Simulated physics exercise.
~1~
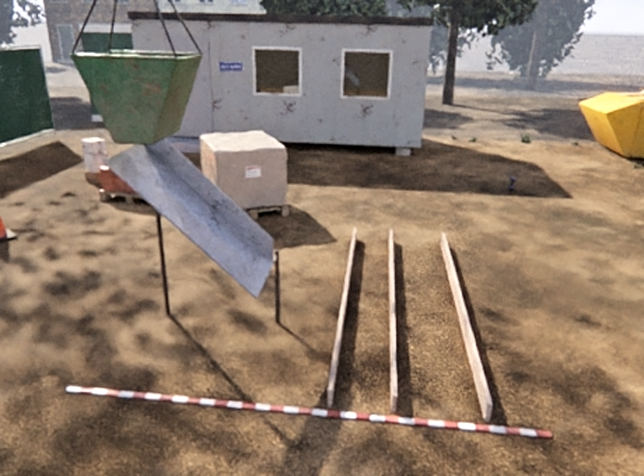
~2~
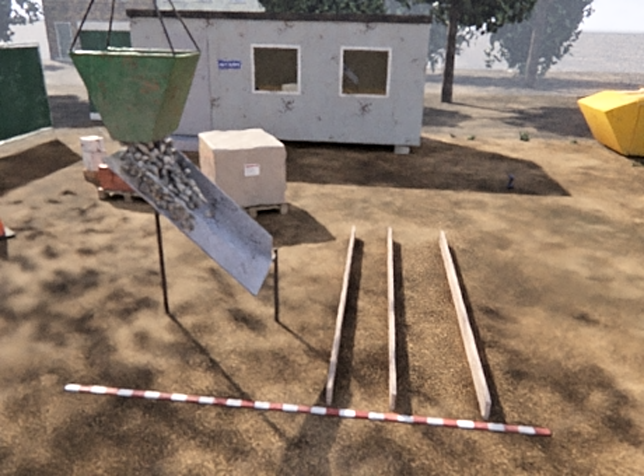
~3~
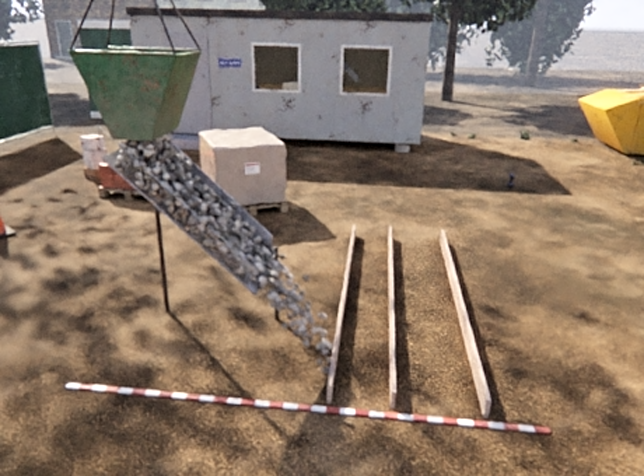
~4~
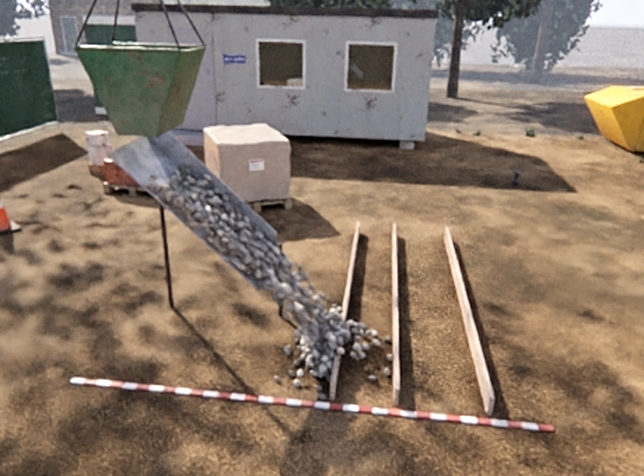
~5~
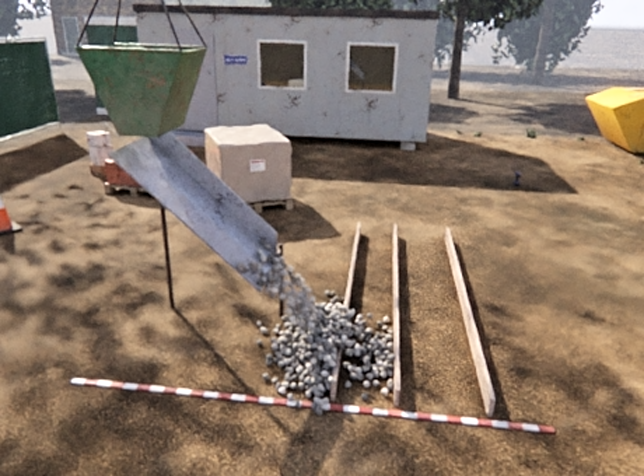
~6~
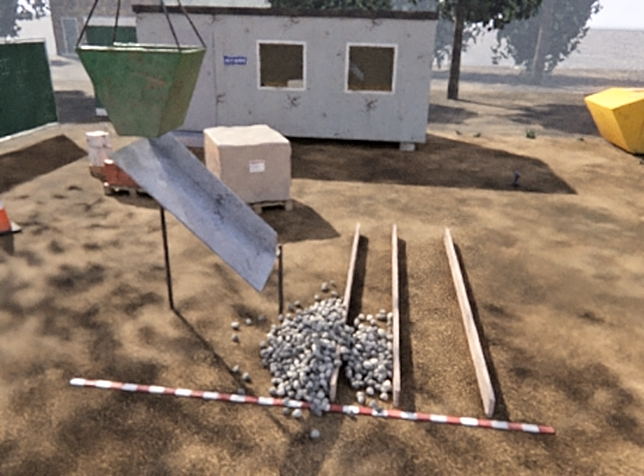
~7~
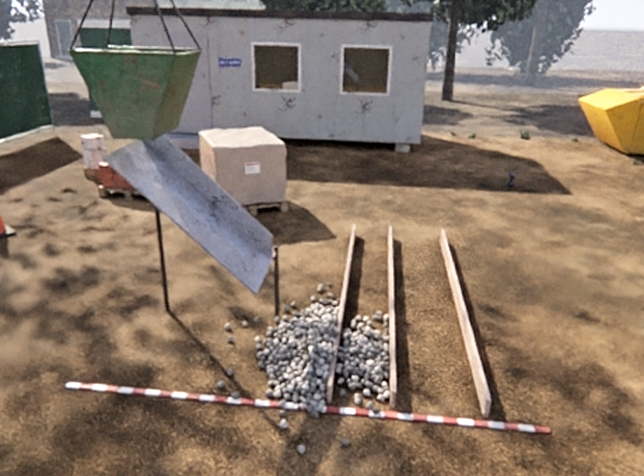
The clip shows grey cobbles dropping from a hanging green skip onto a sloping steel chute and sliding down to the right. They pile up on the ground, mostly left of three fixed boards, with a smaller share in the left bay and the right bay empty.
